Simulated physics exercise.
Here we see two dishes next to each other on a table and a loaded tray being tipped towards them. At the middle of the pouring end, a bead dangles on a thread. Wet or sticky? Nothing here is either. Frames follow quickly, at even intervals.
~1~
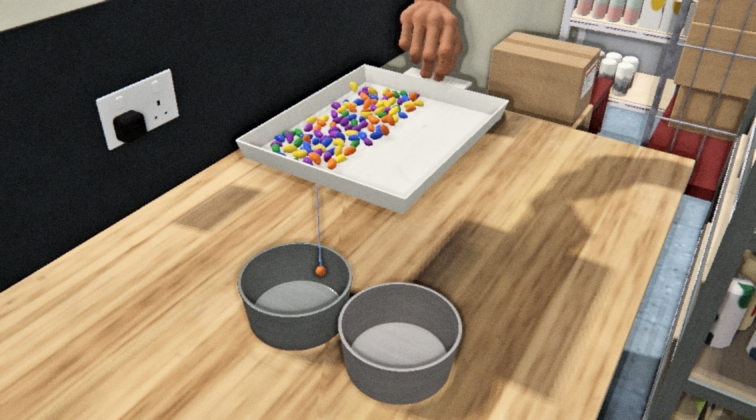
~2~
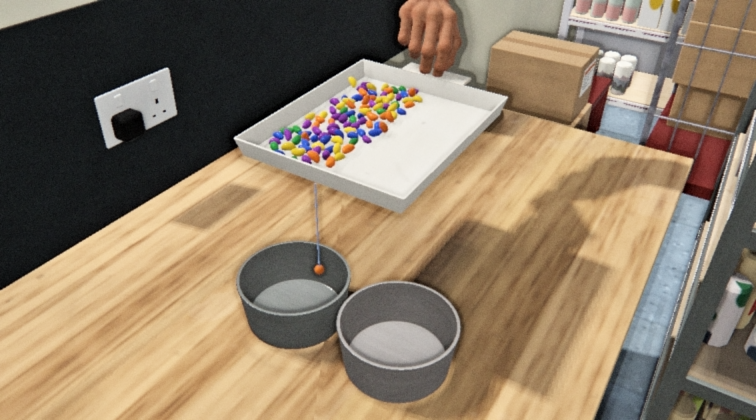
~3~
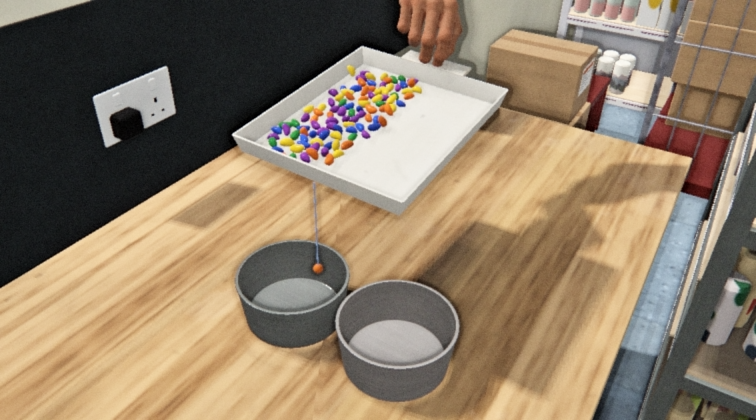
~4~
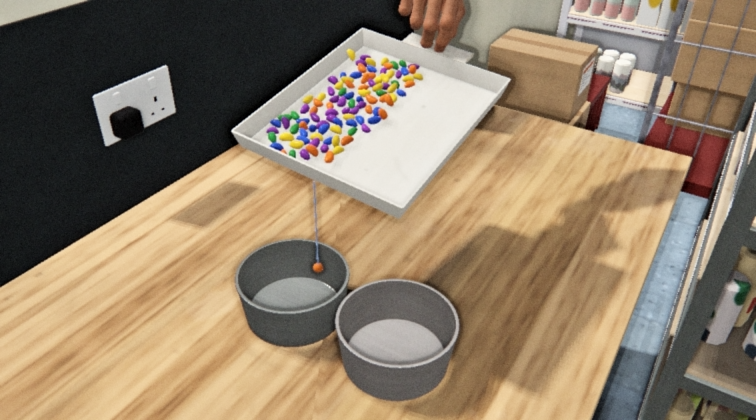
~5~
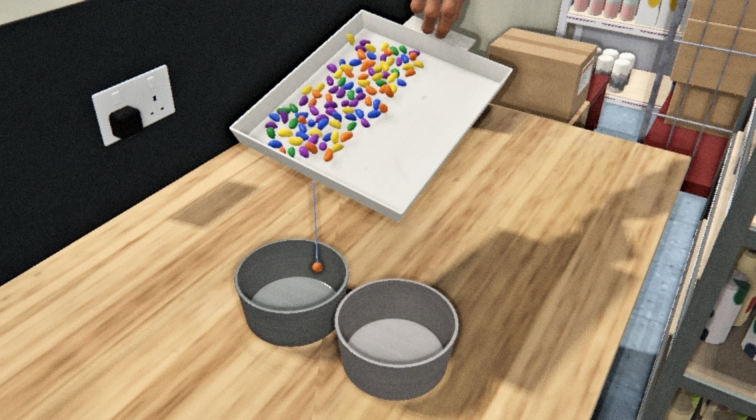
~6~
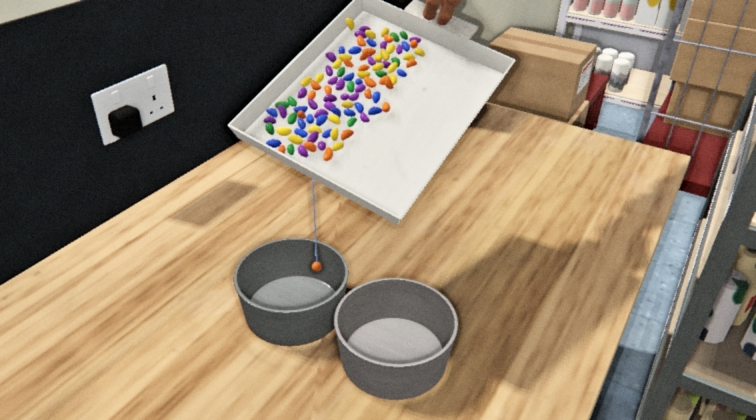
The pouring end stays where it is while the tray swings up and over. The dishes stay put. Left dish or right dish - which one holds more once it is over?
The right dish.
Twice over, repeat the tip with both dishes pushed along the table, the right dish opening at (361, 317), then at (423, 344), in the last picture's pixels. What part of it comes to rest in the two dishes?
In turn 90 and 60 in a hundred.
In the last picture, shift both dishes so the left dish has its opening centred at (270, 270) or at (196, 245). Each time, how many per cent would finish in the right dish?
First placement: 90 per cent; second placement: 0 per cent.
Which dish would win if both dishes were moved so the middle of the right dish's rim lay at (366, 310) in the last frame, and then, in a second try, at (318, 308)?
Well, the first try goes to the rightward dish and the second to the rightward dish.
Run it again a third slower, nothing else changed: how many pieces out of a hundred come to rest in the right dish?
Near 100 in a hundred.
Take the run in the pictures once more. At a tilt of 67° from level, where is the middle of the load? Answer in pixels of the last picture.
The centre of the load shows up near (381, 198) in the last view.
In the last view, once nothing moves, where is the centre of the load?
Last view, resting centre - approx. (389, 352).
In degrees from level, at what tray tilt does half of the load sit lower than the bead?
Near 95 degrees.
Just after the last frame, tray tipped steeply; almost all on the tray; just a few in the air.
A moment on, tray tipped past a quarter turn; about a tenth on the tray; roughly two thirds in the right dish; just a few outside both; about a tenth in the air.
Further on, tray tipped past a quarter turn; almost all in the right dish; just a few outside both.
When it is over, tray tipped past a quarter turn; almost all in the right dish; not one in the left dish; just a few outside both.
